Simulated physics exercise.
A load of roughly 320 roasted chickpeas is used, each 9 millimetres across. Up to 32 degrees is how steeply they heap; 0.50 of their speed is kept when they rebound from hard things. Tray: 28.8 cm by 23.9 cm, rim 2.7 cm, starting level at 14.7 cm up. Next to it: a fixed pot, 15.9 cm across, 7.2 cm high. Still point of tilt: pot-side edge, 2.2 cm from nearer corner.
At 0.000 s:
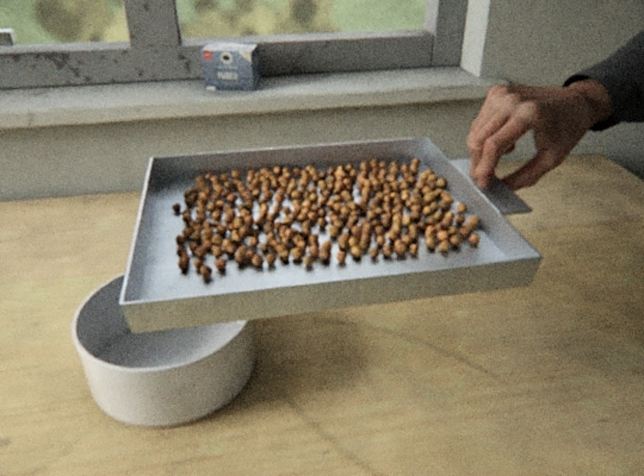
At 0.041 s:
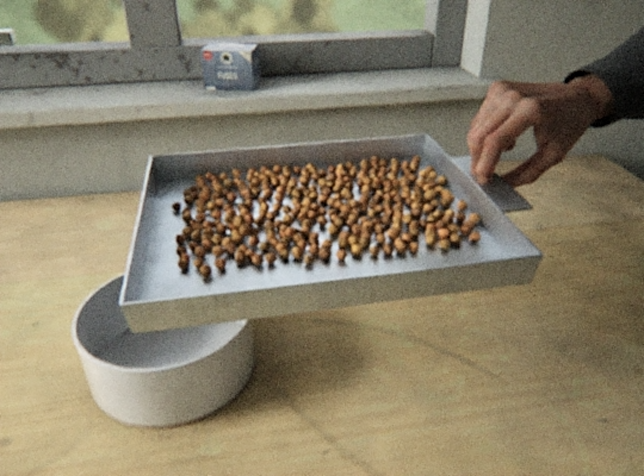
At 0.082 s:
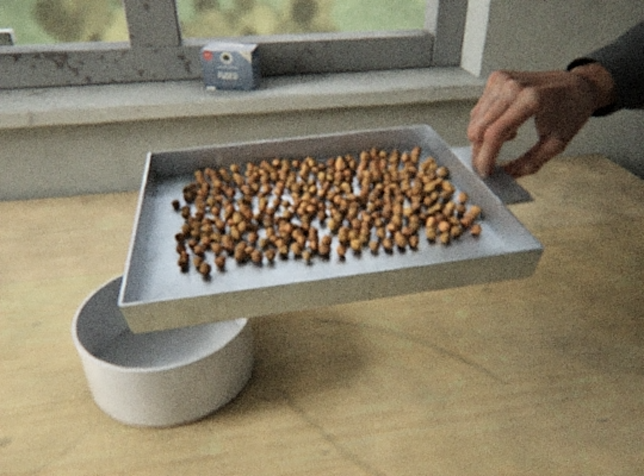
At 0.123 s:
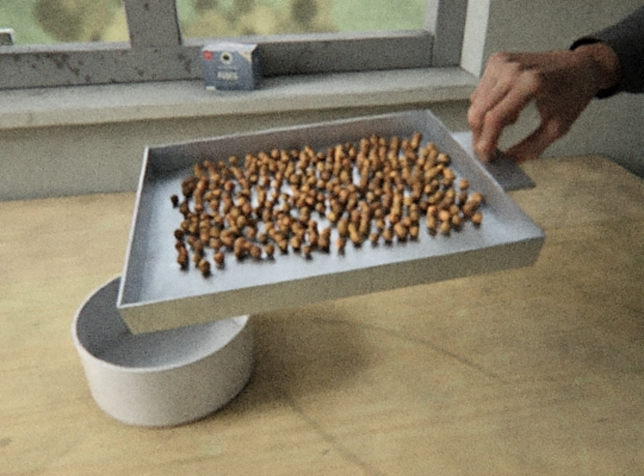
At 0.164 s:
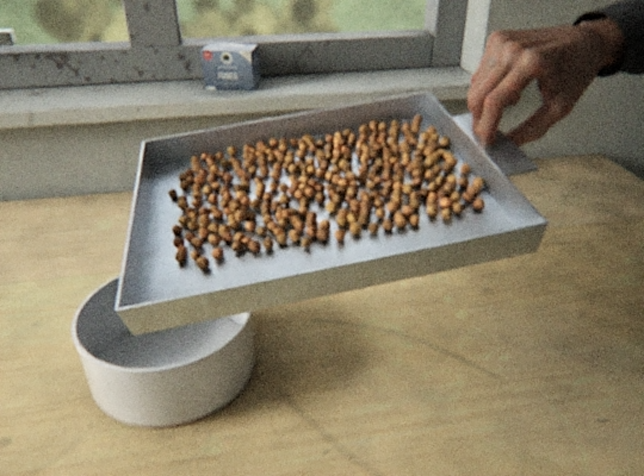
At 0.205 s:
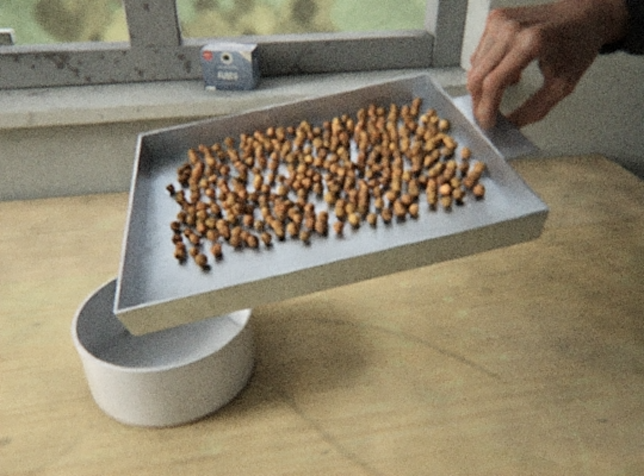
A metal tray of roasted chickpeas tilts down to the left as a hand lifts its right side.
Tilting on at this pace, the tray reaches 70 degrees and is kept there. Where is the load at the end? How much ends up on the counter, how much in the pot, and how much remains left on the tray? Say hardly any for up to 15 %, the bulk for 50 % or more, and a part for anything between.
By place: Counter a part, pot hardly any, left on the tray the bulk.
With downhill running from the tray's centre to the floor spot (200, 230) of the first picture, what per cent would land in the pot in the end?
Near 0 percent, give or take.
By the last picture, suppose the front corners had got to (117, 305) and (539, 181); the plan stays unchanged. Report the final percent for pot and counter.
Per cent by place - pot 0, counter 20.
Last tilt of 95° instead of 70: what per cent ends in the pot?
In that case, near 0 percent.
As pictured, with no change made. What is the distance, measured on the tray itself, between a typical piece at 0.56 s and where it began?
By then it sits near 6 cm from where it began.
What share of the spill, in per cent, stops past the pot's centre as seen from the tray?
It comes to near 100 percent.
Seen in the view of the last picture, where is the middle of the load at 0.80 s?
My estimate is roughly (143, 230).
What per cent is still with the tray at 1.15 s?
Reading: Approx. 75%.
After 0.56 s, tilt 40 degrees; the tray holds 100 %, the pot 0 %.
After 0.80 s, tilt 59 degrees; the tray holds 100 %, the pot 0 %.
After 1.15 s, tilt 70 degrees; the tray holds 75 %, the pot 0 %.
At rest (1.8 s), counter 25 %, pot 0 %, tray 75 %.
